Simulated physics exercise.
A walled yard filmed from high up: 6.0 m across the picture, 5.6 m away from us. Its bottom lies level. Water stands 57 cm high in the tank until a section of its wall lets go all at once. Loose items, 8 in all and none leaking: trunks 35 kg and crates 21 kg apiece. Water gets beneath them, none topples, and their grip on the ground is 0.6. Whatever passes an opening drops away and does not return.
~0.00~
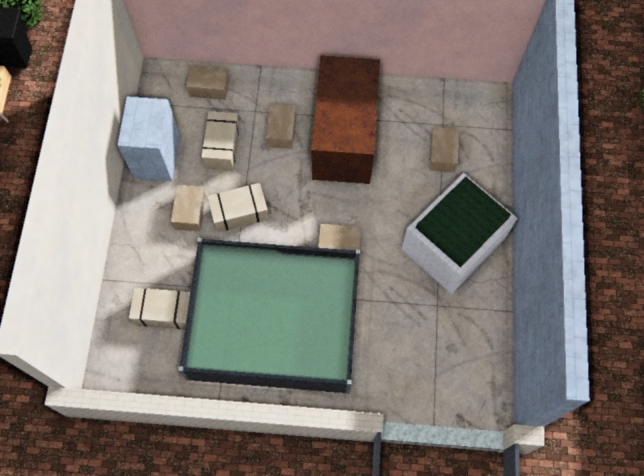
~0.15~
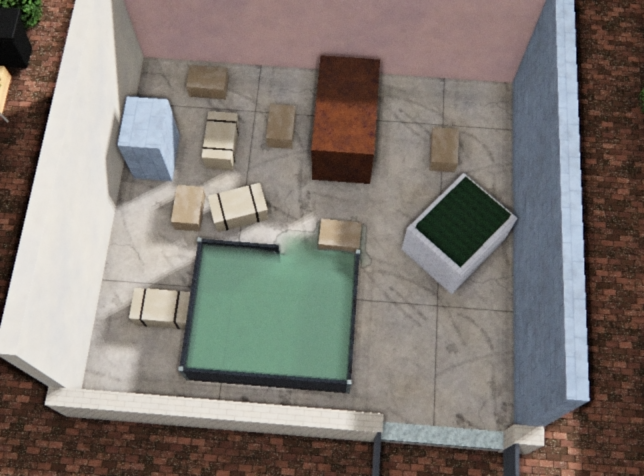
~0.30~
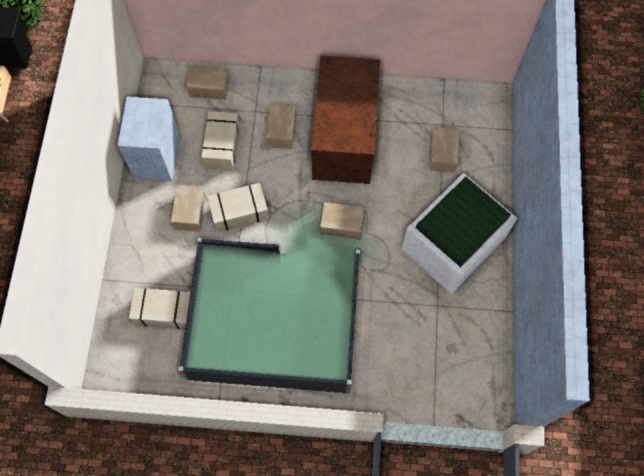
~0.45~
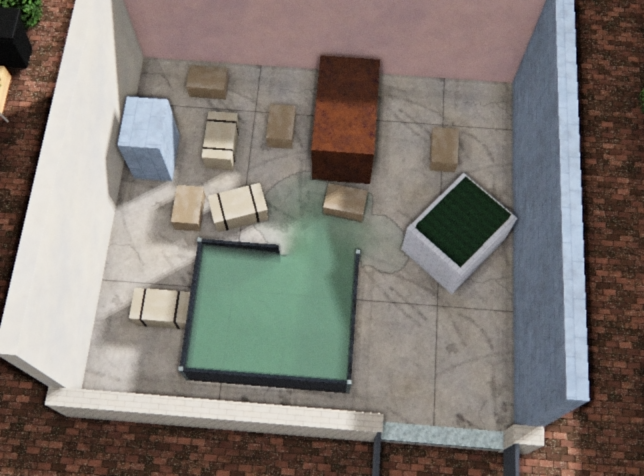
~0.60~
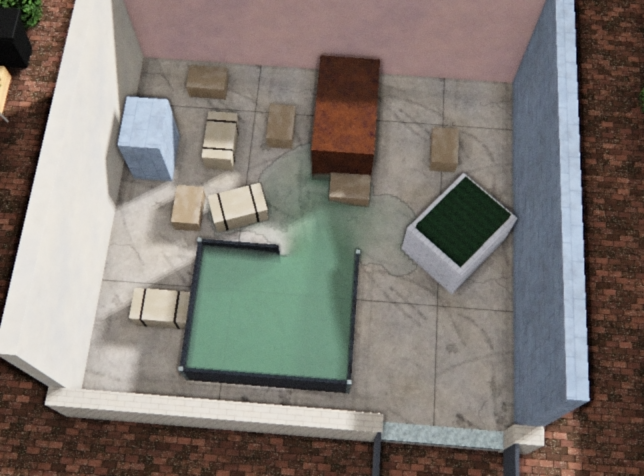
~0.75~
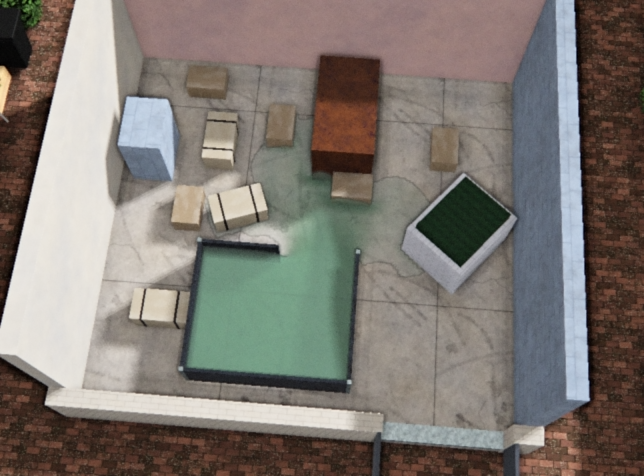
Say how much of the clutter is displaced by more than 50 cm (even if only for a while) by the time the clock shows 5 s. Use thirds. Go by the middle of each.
Share: One to two thirds.
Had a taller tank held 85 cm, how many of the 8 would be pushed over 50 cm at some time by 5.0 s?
Then 5.
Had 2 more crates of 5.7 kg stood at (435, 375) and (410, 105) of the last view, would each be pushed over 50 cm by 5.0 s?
In turn: Under, more.
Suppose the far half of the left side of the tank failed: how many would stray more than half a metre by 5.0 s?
In that case 1 of them.
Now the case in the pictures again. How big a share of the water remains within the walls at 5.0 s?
Some 100 per cent remains.
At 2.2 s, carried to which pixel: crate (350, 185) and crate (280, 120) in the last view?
Around (455, 158) and (283, 84).
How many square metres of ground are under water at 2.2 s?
Roughly 17 m2.
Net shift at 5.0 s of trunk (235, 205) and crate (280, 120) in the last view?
In that order: 0 cm, 50 cm.
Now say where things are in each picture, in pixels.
In the first picture, a crate at (340, 238), on the bottom; a trunk at (237, 203), on the bottom; water covers 4.0 m2; 0 of 8 have shifted.
In the second picture, a crate at (340, 233), on the bottom, 7 cm from its start; a trunk at (237, 203), on the bottom; 4.4 m2 under water; 1 of 8 have shifted.
In the third picture, a crate at (342, 217) rests on the ground, 33 cm from its start; a trunk at (237, 203), on the bottom; 5.2 m2 under water; 1 of 8 have shifted.
In the fourth picture, a crate at (346, 199), on the bottom, 63 cm from its start; a trunk at (237, 203), on the bottom; 6.1 m2 under water; 1 of 8 have shifted.
In the fifth picture, a crate at (350, 186) rests on the ground, 85 cm from its start; a trunk at (237, 203) rests on the ground; water covers 6.9 m2; 1 of 8 have shifted.
In the sixth picture, a crate at (352, 185) rests on the ground, 86 cm from its start; a trunk at (237, 203) rests on the ground; water covers 7.7 m2; 1 of 8 have shifted.
After 1.1 s 1 of 8 are over 50 cm from their spots; 1 afloat.
After 2.2 s 3 of 8 are over 50 cm from their spots; 0 afloat.
After 3.5 s 4 of 8 are over 50 cm from their spots; 4 afloat.
After 5.0 s 3 of 8 are over 50 cm from their spots, and 4 have been at some point; 4 afloat.
